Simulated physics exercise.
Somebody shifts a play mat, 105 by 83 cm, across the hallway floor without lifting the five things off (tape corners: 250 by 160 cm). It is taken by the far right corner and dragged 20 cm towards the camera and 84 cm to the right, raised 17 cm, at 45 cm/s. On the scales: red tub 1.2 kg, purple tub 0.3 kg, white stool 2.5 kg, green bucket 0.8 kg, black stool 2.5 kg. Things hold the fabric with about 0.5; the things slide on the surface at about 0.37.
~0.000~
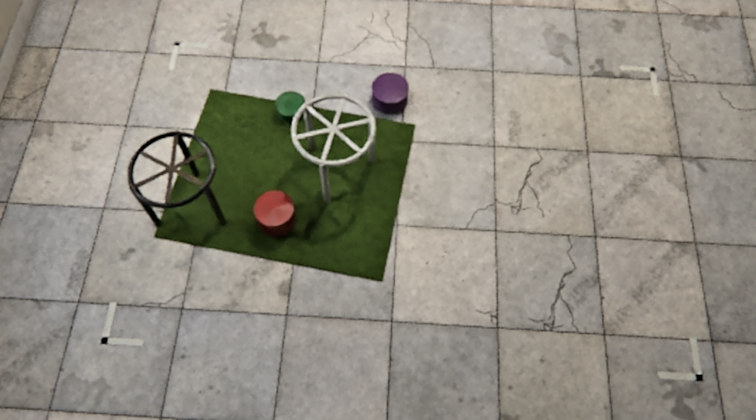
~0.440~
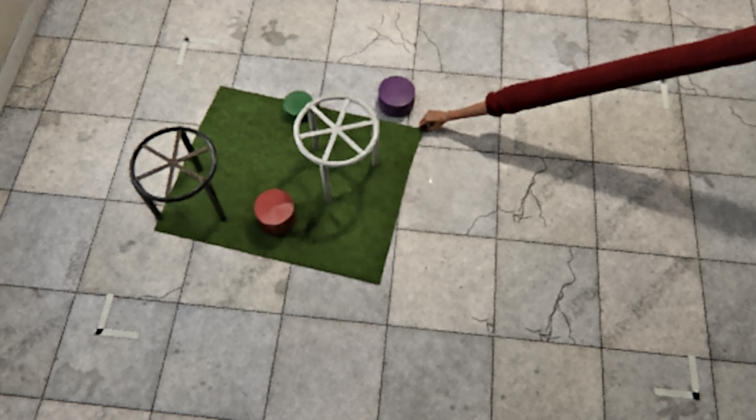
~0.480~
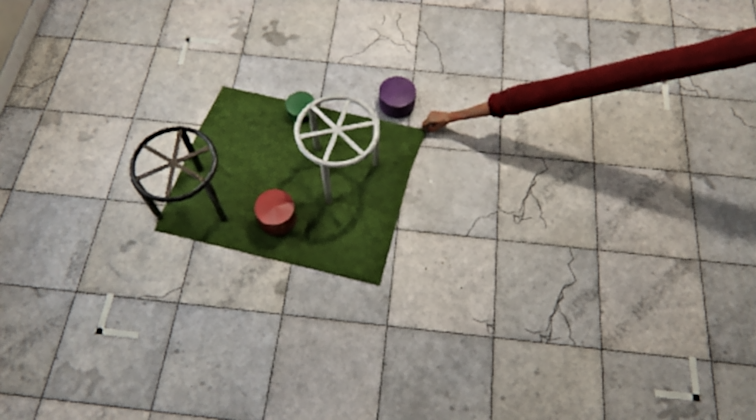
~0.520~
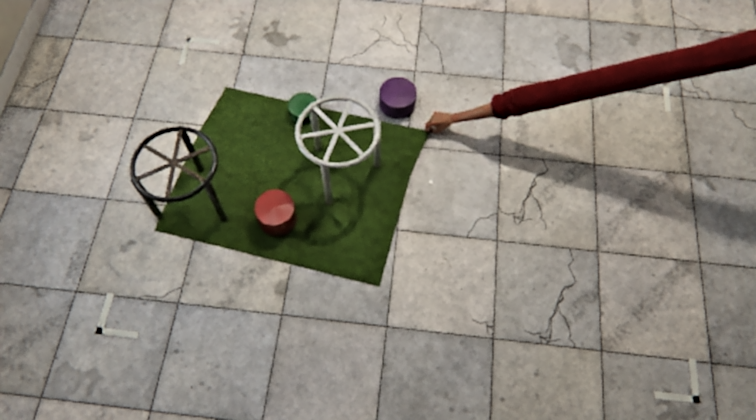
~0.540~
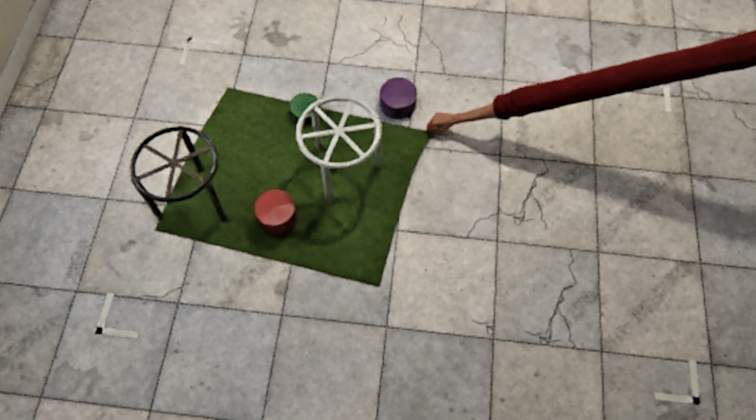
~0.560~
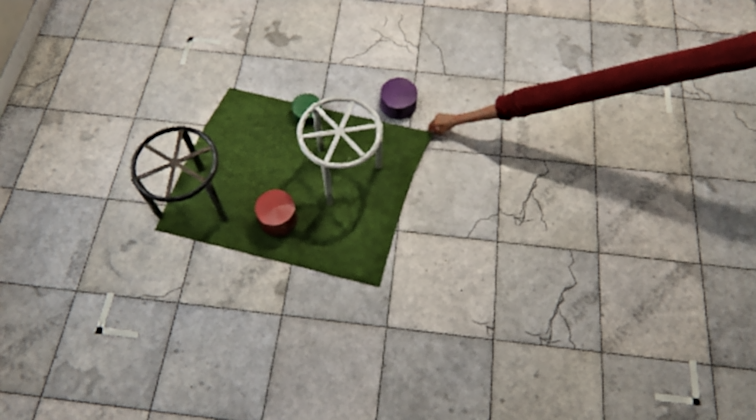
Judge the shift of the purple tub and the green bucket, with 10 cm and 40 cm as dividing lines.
The purple tub slides into the middle band, the green bucket reaches the top band.
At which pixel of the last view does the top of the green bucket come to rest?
At about (501, 123).
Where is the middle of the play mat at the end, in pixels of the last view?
Near (464, 171).
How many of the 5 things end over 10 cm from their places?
4 of them.
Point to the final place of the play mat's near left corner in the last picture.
At about (333, 160).
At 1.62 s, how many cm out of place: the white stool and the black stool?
White stool 45 cm, black stool 6 cm.
By 1.1 s, middle of the play mat at (337, 173); green bucket 31 cm off its start, white stool 21 cm off its start, red tub 17 cm off its start.
By 1.6 s, middle of the play mat at (383, 170); green bucket 56 cm off its start, purple tub 16 cm off its start, white stool 43 cm off its start.
By 2.1 s, middle of the play mat at (429, 169); green bucket 82 cm off its start at (467, 116), purple tub 25 cm off its start at (444, 75), white stool 65 cm off its start at (490, 145).
By 2.7 s, middle of the play mat at (463, 170); green bucket 98 cm off its start, purple tub 30 cm off its start, white stool 83 cm off its start.
By 3.3 s, middle of the play mat at (464, 171); green bucket 98 cm off its start at (501, 123), purple tub 30 cm off its start at (454, 71), white stool 85 cm off its start at (539, 153), red tub 72 cm off its start at (436, 191).
